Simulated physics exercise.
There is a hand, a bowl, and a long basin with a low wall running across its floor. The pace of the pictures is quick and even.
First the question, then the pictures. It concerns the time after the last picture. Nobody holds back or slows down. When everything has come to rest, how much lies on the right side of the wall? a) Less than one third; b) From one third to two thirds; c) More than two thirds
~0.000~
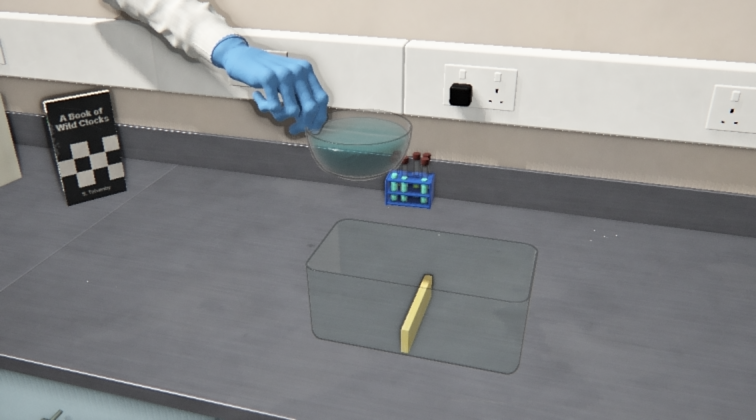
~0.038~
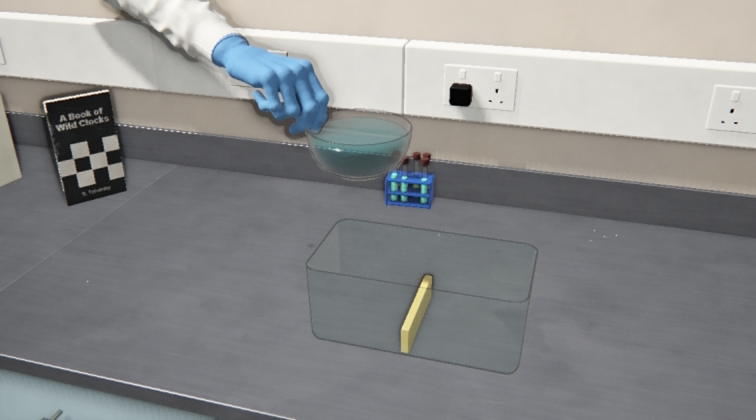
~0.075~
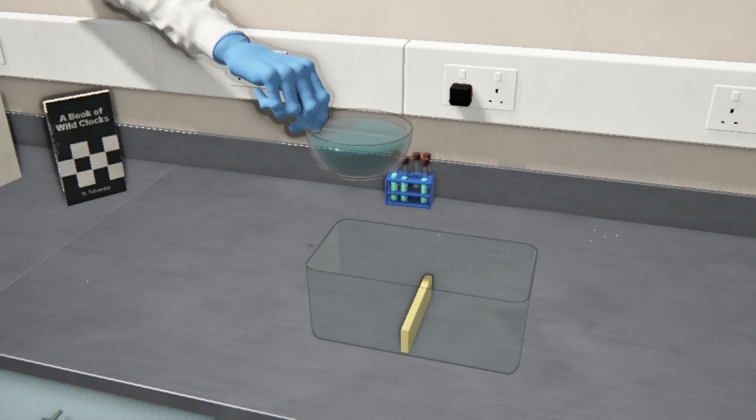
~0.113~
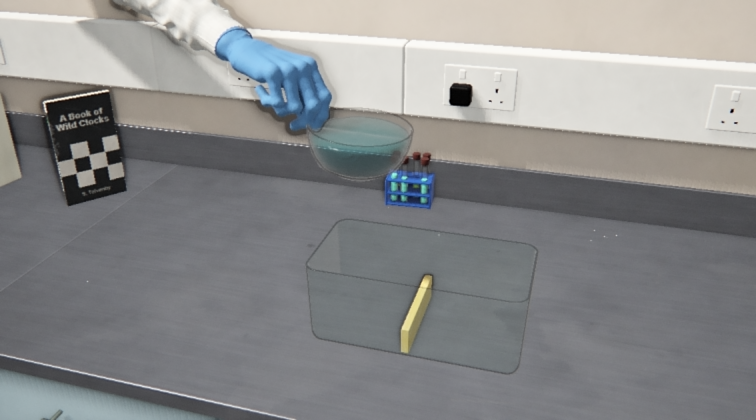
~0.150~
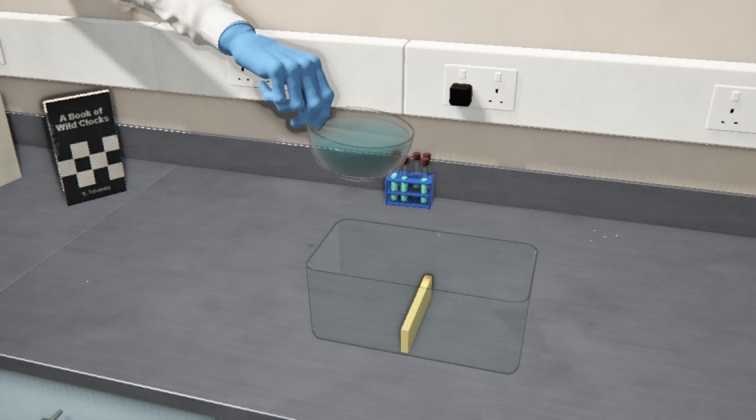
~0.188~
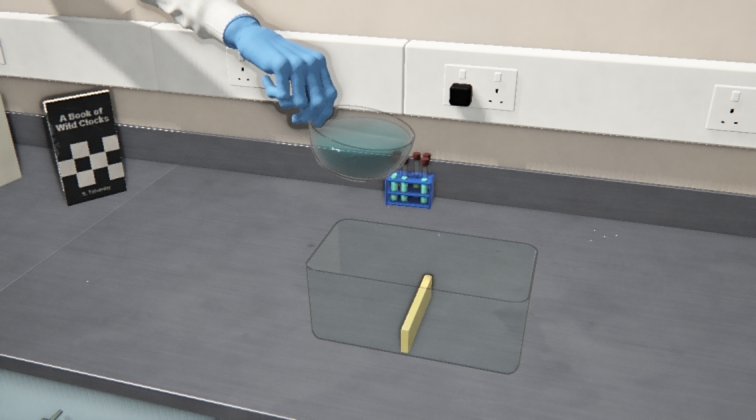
Option c: More than two thirds.
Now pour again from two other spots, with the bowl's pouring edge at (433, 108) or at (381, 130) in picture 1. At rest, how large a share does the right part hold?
90 % and 65 %.
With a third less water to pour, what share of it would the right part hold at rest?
Near 90 %.
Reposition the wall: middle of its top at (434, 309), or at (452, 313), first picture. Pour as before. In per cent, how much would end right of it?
It works out to around 70 per cent for the first and around 50 per cent for the second.
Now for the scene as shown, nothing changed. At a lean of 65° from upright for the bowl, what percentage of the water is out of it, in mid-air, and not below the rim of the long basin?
About 45 %.
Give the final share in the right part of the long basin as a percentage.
About 90 percent.
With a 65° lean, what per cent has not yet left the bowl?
Amount still in: Approx. 45 %.
Then, 0.54 s in, the tilt is 65° and 47 per cent is still to pour, 0 is left of the wall and 10 right of it.
Then, 0.80 s in, the tilt is 93° and 6 per cent is still to pour, 2 is left of the wall and 79 right of it.
Then, 1.07 s in, the tilt is 94° and 0 per cent is still to pour, 10 is left of the wall and 89 right of it.
Then, 1.37 s in, the tilt is 94° and 0 per cent is still to pour, 10 is left of the wall and 89 right of it.
Finally, 10 per cent lies left of the wall, 89 right of it and 1 outside.
